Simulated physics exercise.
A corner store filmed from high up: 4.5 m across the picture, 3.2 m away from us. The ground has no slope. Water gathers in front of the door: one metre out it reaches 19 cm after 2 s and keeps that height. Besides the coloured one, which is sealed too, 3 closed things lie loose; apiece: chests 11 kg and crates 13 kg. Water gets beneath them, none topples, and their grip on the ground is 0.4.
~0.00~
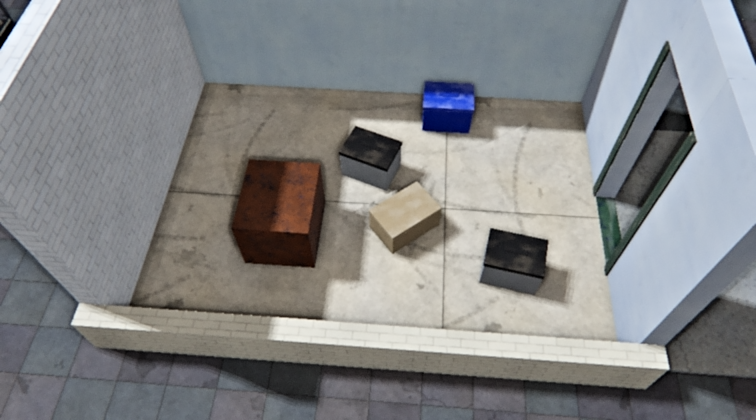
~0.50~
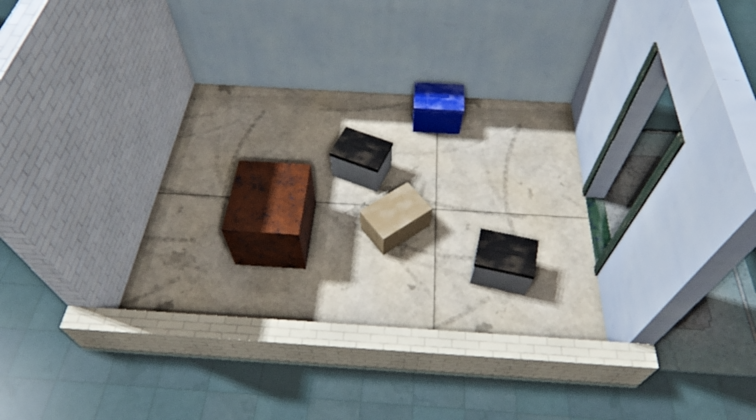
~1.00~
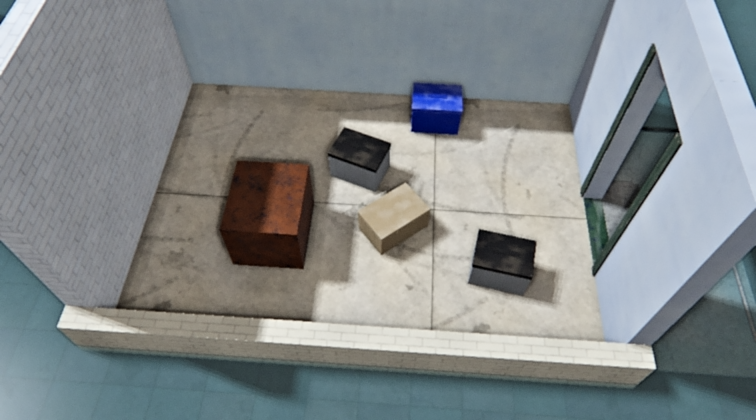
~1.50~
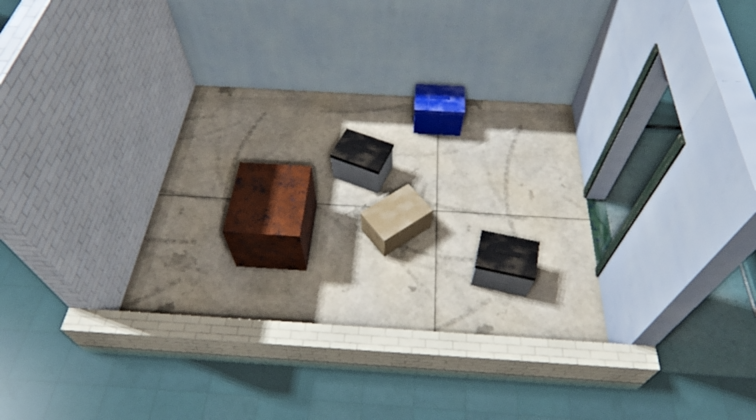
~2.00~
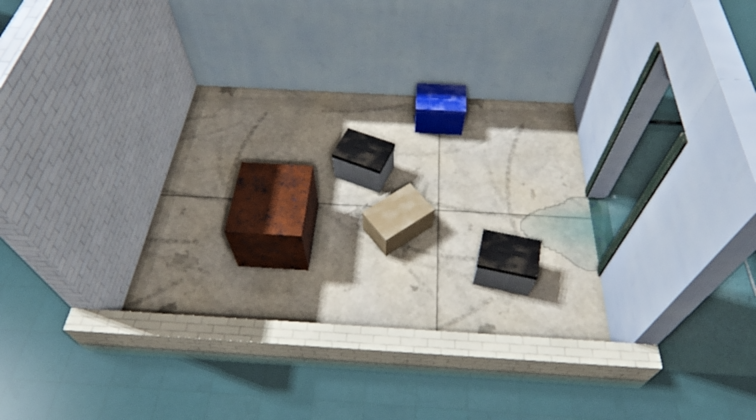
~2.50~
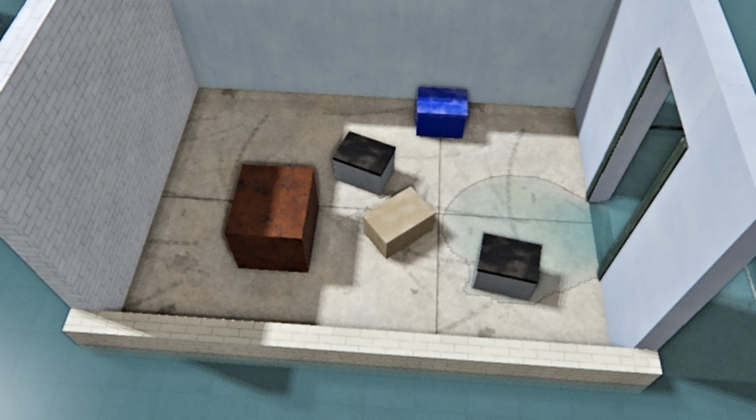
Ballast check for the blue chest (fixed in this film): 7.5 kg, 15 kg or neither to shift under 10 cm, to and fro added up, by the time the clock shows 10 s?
For it, only the higher weight holds it.
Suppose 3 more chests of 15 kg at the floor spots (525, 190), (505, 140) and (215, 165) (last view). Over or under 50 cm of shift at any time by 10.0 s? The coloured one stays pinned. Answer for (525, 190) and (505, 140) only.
In turn: Over, less.
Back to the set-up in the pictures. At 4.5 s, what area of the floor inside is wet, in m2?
About 9.5 m2.
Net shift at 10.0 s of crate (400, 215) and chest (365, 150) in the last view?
In that order: 80 cm, 80 cm.
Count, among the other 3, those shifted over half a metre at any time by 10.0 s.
I count 3.
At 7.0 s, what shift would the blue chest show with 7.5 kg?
About 50 cm.
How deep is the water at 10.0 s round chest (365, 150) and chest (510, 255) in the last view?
About 8 and 9 cm.
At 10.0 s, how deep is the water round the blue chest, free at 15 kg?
About 6 cm.
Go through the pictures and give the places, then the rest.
In the first picture, the blue chest at (449, 95), on the bottom; water covers 0.0 m2; 0 of 4 have shifted.
In the second picture, the blue chest at (439, 96), on the bottom; water covers 0.0 m2; 0 of 4 have shifted.
In the third picture, the blue chest at (438, 97) rests on the ground; 0.0 m2 under water; 0 of 4 have shifted.
In the fourth picture, the blue chest at (440, 98) rests on the ground; water covers 0.0 m2; 0 of 4 have shifted.
In the fifth picture, the blue chest at (441, 97), on the bottom; water covers 0.4 m2; 0 of 4 have shifted.
In the sixth picture, the blue chest at (443, 101) rests on the ground; water covers 1.5 m2; 0 of 4 have shifted.
After 3.5 s the blue chest would be 0 cm from its start with 7.5 kg and 0 cm from its start with 15 kg; 2 cm of water round it then.
After 4.5 s the blue chest would be 17 cm from its start with 7.5 kg and 0 cm from its start with 15 kg; 3 cm of water round it then.
After 7.0 s the blue chest would be 51 cm from its start with 7.5 kg and 0 cm from its start with 15 kg; 4 cm of water round it then.
After 10.0 s the blue chest would be 97 cm from its start with 7.5 kg and 0 cm from its start with 15 kg; 6 cm of water round it then.
